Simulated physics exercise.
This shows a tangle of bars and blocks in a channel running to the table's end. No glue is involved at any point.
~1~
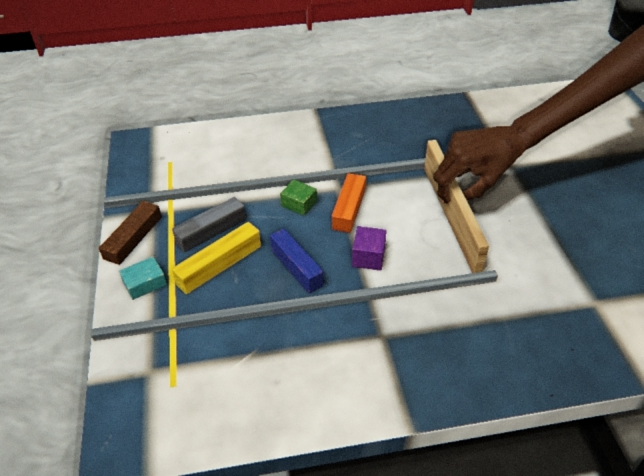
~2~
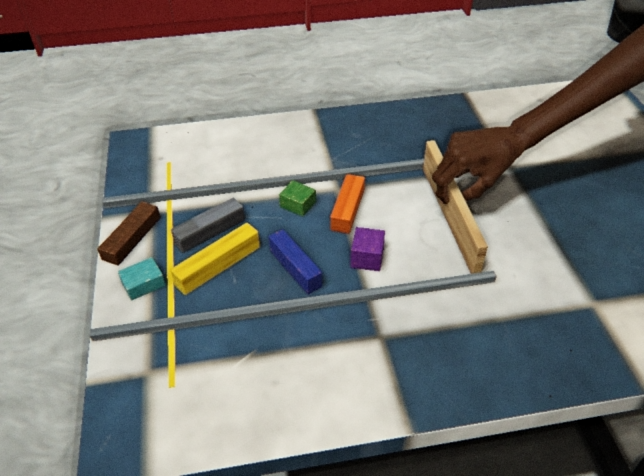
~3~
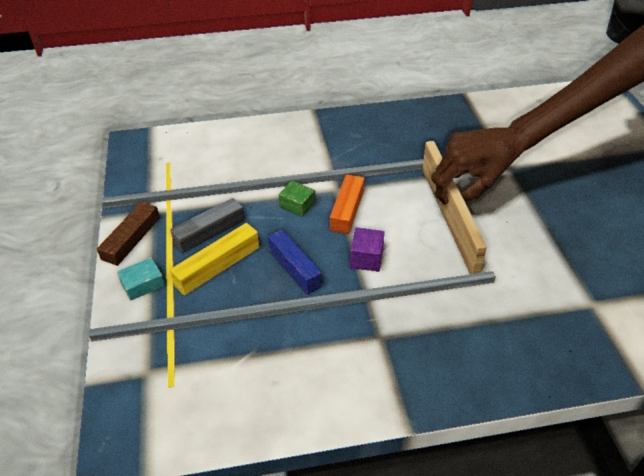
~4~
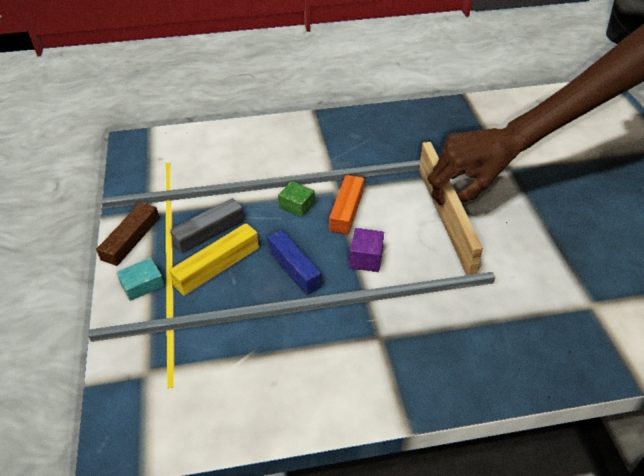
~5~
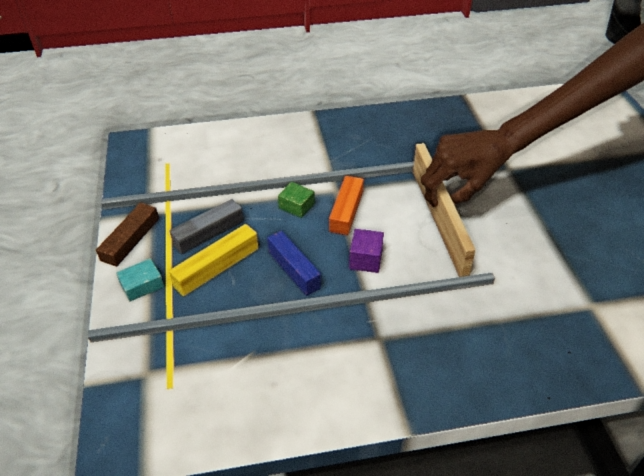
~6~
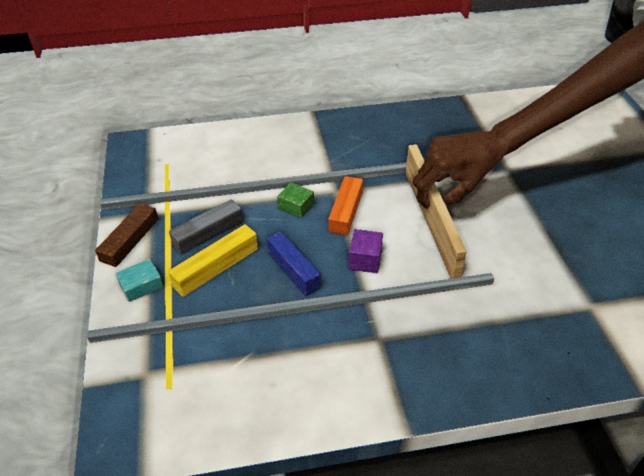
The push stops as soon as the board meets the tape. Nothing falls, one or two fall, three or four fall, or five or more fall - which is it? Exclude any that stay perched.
Turns out one or two get pushed past the edge and drop.
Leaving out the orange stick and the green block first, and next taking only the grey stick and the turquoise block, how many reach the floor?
The number is 1 for the first case and 0 for the second.
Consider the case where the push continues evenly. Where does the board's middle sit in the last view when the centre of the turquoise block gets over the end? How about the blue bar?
I'd put it close to (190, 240), and close to (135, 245) for the other one.
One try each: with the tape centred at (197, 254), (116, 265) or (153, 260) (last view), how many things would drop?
In that order 0, 6 and 3.
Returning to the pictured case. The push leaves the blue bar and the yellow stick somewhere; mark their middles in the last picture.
The blue bar at (125, 294), the yellow stick at (112, 257).
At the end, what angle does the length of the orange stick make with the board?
Angle: Close to 0 degrees.
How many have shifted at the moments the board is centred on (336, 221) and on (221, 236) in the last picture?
At the first spot 3, then 7.
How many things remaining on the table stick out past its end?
In total, 2 of them.
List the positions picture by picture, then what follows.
In the first frame, brown bar (132, 232); turquoise block (143, 278); grey stick (210, 224); board (453, 203); tape (172, 256).
In the second frame, turquoise block (142, 278); green block (298, 198).
In the third frame, grey stick (208, 225); purple block (367, 250).
In the fourth frame, brown bar (129, 233); blue bar (294, 262).
In the fifth frame, turquoise block (140, 280); yellow stick (216, 259).
In the sixth frame, brown bar (128, 234); turquoise block (139, 280); grey stick (207, 226); board (433, 208); tape (168, 258).
A little later, none off yet; brown bar at rest near (128, 234); turquoise block at rest near (139, 280); grey stick at rest near (207, 226).
Next, none off yet; brown bar at rest near (128, 234); turquoise block at rest near (139, 280); grey stick moving near (198, 230).
Later still, none off yet; brown bar at rest near (128, 234); turquoise block shifted about its own width near (109, 280); grey stick shifted about its own width near (147, 241).
When it is over, the number that fall off is one or two; down, turquoise block and brown bar.
